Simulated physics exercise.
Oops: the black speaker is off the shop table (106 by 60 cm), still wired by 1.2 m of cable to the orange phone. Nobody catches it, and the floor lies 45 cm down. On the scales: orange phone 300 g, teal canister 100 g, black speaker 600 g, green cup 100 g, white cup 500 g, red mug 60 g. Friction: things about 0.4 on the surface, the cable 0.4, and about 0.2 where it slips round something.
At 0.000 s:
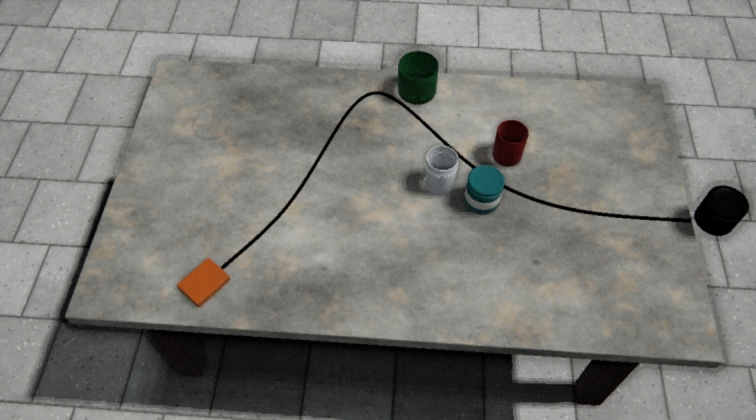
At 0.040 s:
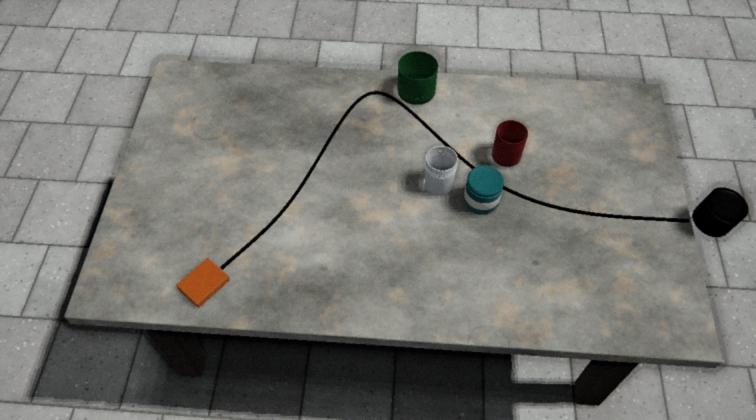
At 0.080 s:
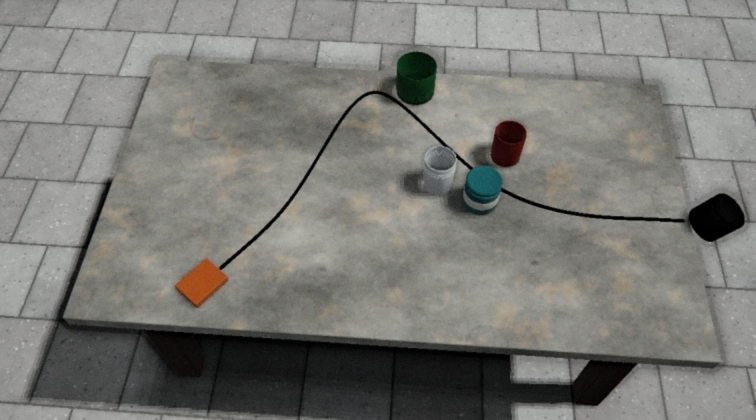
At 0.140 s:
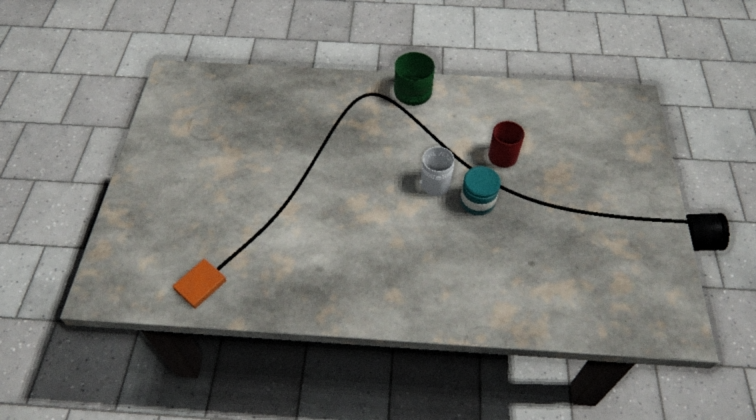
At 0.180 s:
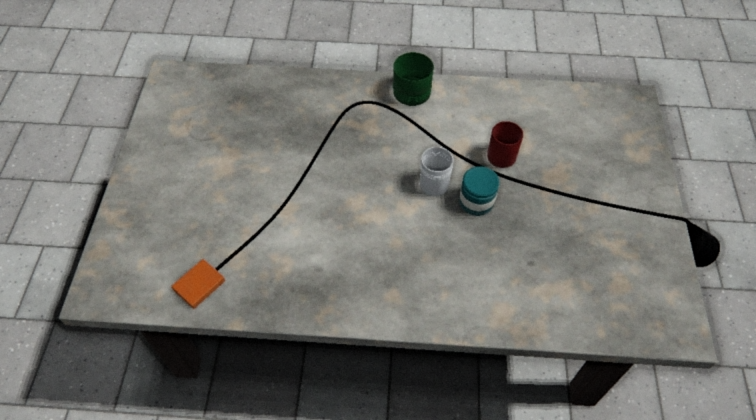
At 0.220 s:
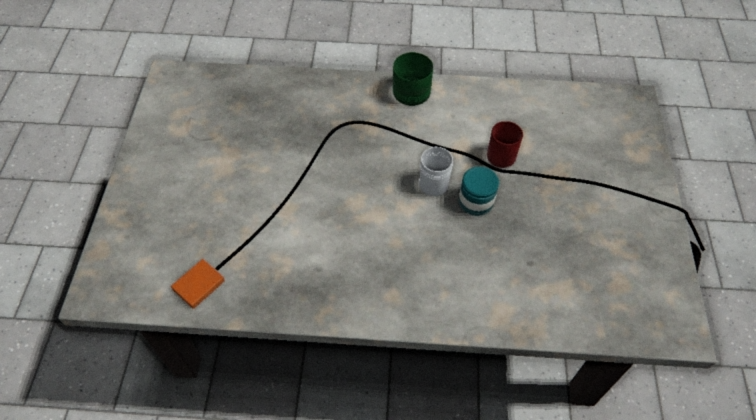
A black object wired to an orange block drops past the right edge of a stone-topped table, pulling the cable straighter between the cups and canister, while the block and the containers stay almost still.
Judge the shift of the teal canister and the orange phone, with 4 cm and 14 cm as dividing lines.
In order: The teal canister stays in the low band; the orange phone travels a long way.
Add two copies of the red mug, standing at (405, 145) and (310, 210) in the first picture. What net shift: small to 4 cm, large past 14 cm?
In turn: Large, large.
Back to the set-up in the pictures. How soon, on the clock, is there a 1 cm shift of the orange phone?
About: Orange phone 0.34 s.
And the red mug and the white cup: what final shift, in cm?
About: Red mug 0 cm, white cup 4 cm.
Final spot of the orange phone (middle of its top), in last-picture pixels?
At about (317, 231).
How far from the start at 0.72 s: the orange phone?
Orange phone 20 cm.
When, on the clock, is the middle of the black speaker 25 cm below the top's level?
About: 0.28 s.
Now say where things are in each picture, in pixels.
Shows, teal canister (486, 179); orange phone (203, 280); cable runs through (627, 217) (415, 115) (334, 133) (275, 220), in the first frame.
Shows, black speaker (728, 203); cable runs through (625, 217) (414, 114) (275, 220), in the second frame.
Shows, black speaker (717, 218); cable runs through (621, 218) (412, 114) (273, 220), in the third frame.
Shows, black speaker (706, 232); cable runs through (625, 217) (411, 116) (271, 221), in the fourth frame.
Shows, black speaker (694, 246); cable runs through (647, 213) (418, 126) (270, 221), in the fifth frame.
Shows, teal canister (481, 180); orange phone (197, 281); cable runs through (685, 213) (564, 179) (330, 134) (269, 220), in the sixth frame.
After 0.5 s, the cable's tail end at (291, 250); orange phone 13 cm off its start, white cup 3 cm off its start, black speaker over the edge.
After 0.7 s, the cable's tail end at (339, 231); orange phone 22 cm off its start, white cup 3 cm off its start, black speaker over the edge.
After 1.0 s, the cable's tail end at (339, 231); orange phone 22 cm off its start at (317, 231), white cup 3 cm off its start at (444, 173), black speaker over the edge.
After 1.2 s, the cable's tail end at (339, 231); orange phone 22 cm off its start, white cup 3 cm off its start, black speaker over the edge.
After 2.4 s, the cable's tail end at (339, 231); orange phone 22 cm off its start at (317, 231), teal canister 0 cm off its start at (481, 180), white cup 3 cm off its start at (444, 173), black speaker over the edge.
